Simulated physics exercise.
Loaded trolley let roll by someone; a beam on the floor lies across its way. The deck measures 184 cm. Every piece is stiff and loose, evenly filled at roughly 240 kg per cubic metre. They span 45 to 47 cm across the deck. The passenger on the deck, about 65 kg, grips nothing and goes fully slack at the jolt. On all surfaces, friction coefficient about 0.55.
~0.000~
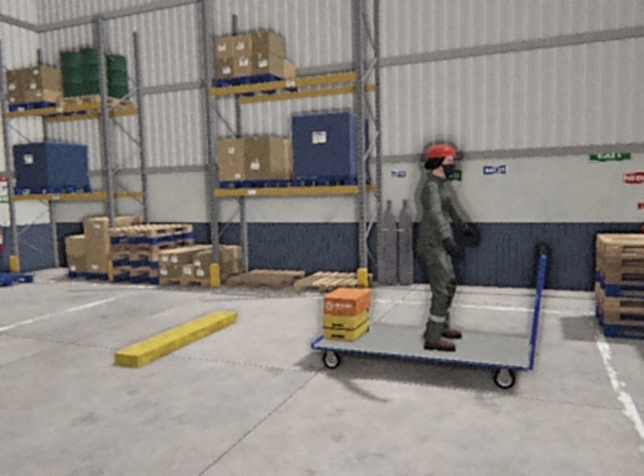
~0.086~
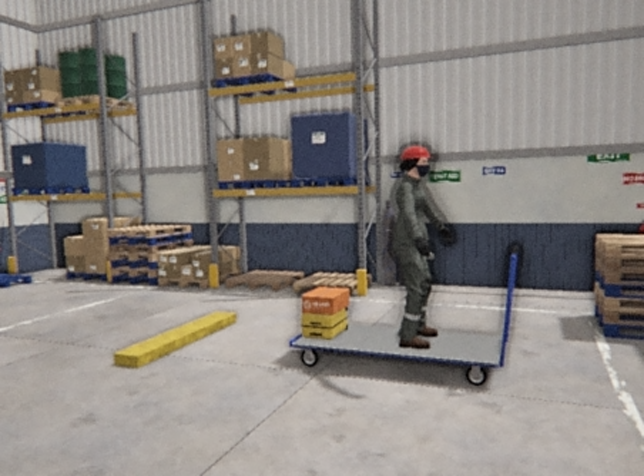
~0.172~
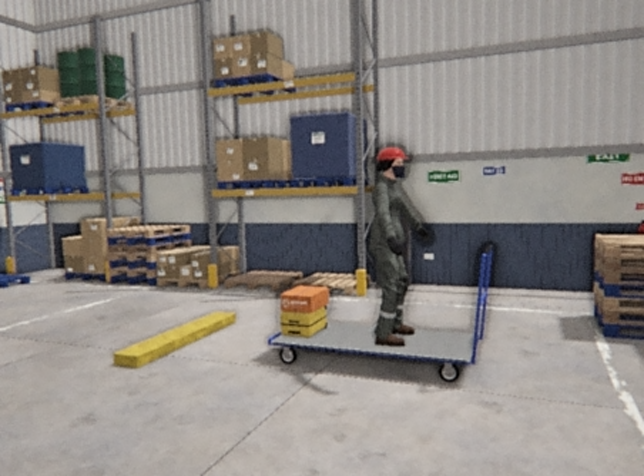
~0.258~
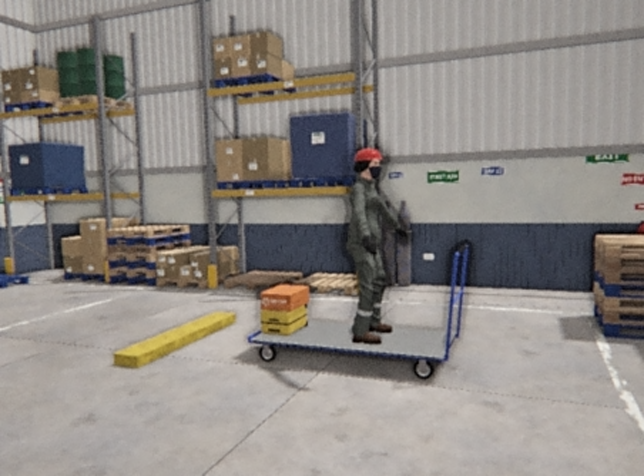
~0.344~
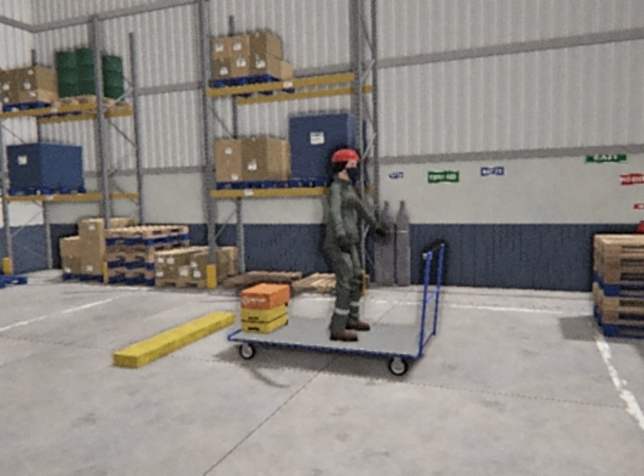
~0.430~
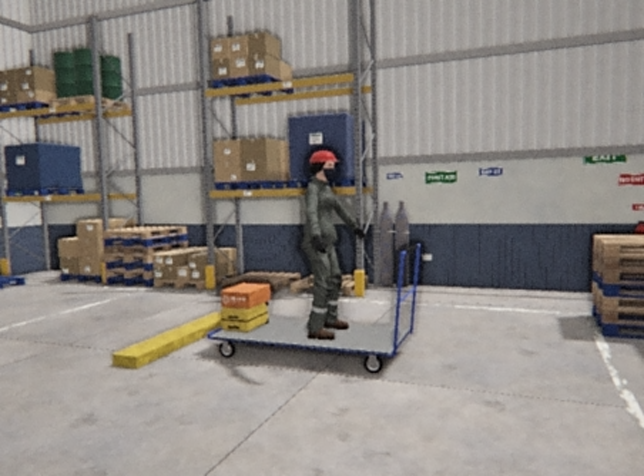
A person in dark green overalls, a red helmet and a dark face covering stands on a flat blue-framed trolley in a warehouse, seen from the side by a still camera. Orange and yellow cartons are stacked at the deck's left end, a yellow beam lies on the grey floor to the left, and loaded racks stand behind. The trolley rolls steadily leftward, carrying the upright rider and cartons closer to the beam.
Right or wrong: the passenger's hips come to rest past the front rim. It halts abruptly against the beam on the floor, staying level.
Right.
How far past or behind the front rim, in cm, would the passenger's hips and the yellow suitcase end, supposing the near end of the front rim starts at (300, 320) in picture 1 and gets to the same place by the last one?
Rest positions: Hips 50 cm behind rim; yellow 20 cm behind rim.
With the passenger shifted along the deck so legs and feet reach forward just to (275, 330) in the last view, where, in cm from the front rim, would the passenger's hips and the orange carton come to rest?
Result: Hips 50 cm beyond the rim; orange 70 cm beyond it.
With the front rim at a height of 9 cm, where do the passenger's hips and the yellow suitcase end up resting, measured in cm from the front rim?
The hips would end 40 cm past the front rim, and the yellow item 20 cm behind it.
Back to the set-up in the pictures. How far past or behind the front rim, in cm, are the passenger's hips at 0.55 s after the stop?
Past the rim by about 20 cm.
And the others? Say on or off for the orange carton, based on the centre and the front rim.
End result - orange: Goes over.
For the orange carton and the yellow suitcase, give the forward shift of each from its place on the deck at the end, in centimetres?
Orange 120, yellow 0; both in cm.
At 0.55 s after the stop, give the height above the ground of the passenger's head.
Height: Approx. 100 cm above ground.
The wheels strike at 0.64 s.
After 1.19 s the passenger's hips are 18 cm past the rim, near (171, 300) in the last picture's view.
After 1.64 s the passenger's hips are 55 cm past the rim, near (148, 328) in the last picture's view.
At rest, 3.9 s, past the rim, orange carton and the passenger's hips; behind it, yellow suitcase.
